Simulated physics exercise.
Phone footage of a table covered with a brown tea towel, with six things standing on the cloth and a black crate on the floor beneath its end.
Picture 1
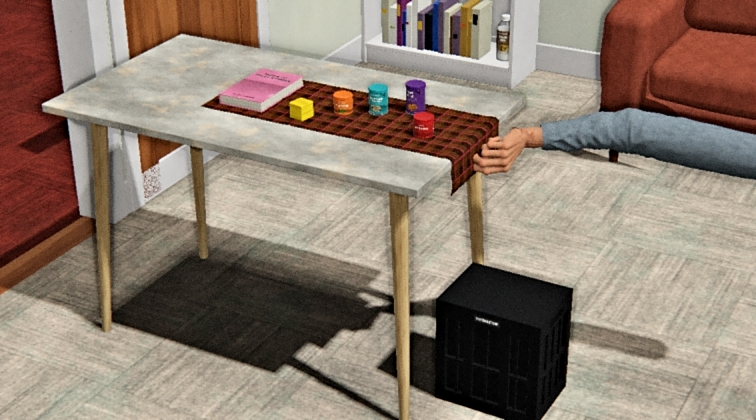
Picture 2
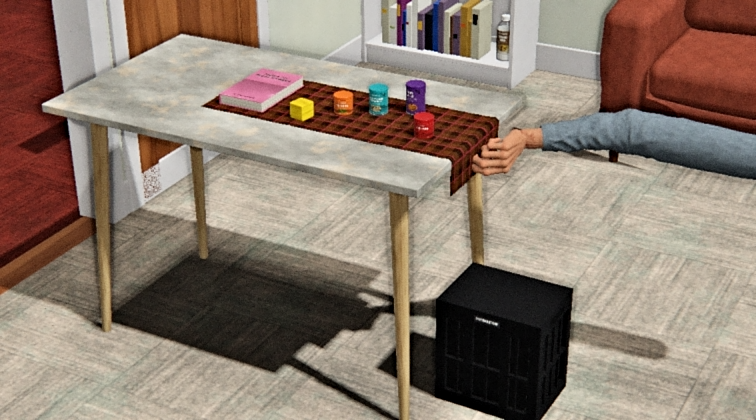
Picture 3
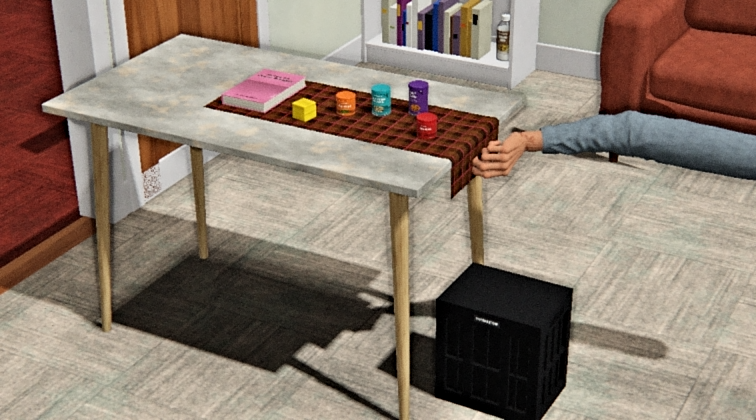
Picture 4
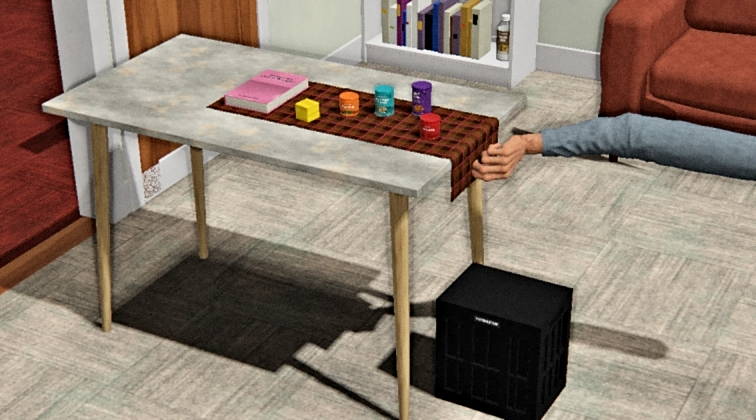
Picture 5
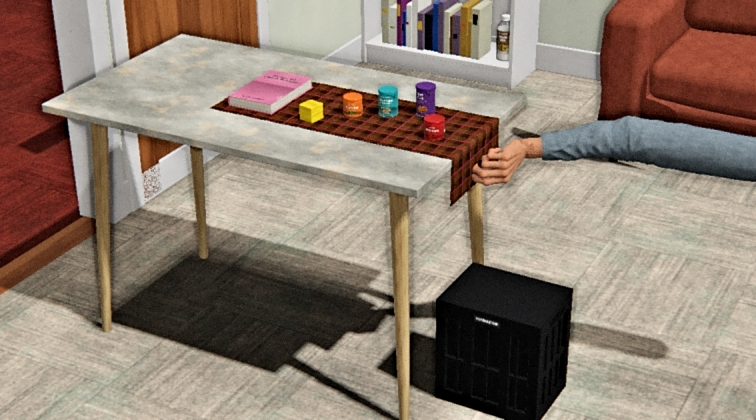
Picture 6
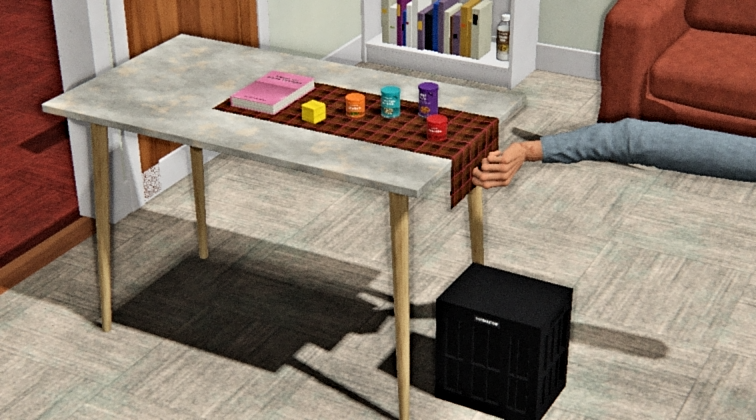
The video shows a hand slowly pulling a brown checked cloth a short way over a table's right end, above a black crate, as the pink book, yellow cube and four small colourful containers on it shift slightly right.
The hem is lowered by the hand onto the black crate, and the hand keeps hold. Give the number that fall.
The number is three.
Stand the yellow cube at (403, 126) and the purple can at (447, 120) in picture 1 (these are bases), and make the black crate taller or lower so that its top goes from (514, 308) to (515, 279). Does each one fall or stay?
Final state: The yellow cube is no longer up, the purple can is no longer up.
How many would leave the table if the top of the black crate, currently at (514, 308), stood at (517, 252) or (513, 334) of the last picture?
We'd get 1 in the first case and 4 in the second.
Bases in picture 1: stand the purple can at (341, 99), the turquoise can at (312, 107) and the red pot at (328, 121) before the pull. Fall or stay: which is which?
My call: The purple can hangs on; the turquoise can hangs on; the red pot hangs on.
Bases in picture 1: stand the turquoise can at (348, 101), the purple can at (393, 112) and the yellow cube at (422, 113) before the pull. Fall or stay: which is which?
Briefly: Turquoise can stays; purple can drops; yellow cube drops.
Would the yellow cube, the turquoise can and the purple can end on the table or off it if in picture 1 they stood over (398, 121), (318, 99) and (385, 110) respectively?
The yellow cube topples down; the turquoise can stays put; and the purple can topples down.
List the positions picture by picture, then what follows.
In the first picture, hem (451, 196); red pot (424, 116); purple can (416, 83); turquoise can (378, 87); orange pot (343, 94); yellow cube (301, 102); top of the crate (514, 308).
In the second picture, hem (450, 197); red pot (424, 116).
In the third picture, hem (451, 200); purple can (419, 84).
In the fourth picture, hem (451, 203); turquoise can (384, 88); top of the crate (514, 308).
In the fifth picture, hem (450, 207); orange pot (353, 96).
In the sixth picture, hem (450, 210); red pot (437, 119); purple can (429, 86); turquoise can (391, 89); orange pot (355, 97); yellow cube (314, 104).
Early on, hem near (475, 224); red pot gone.
Midway, hem near (476, 261); red pot and purple can gone.
Finally, hem on the crate; red pot, purple can and turquoise can gone. The answer is three.
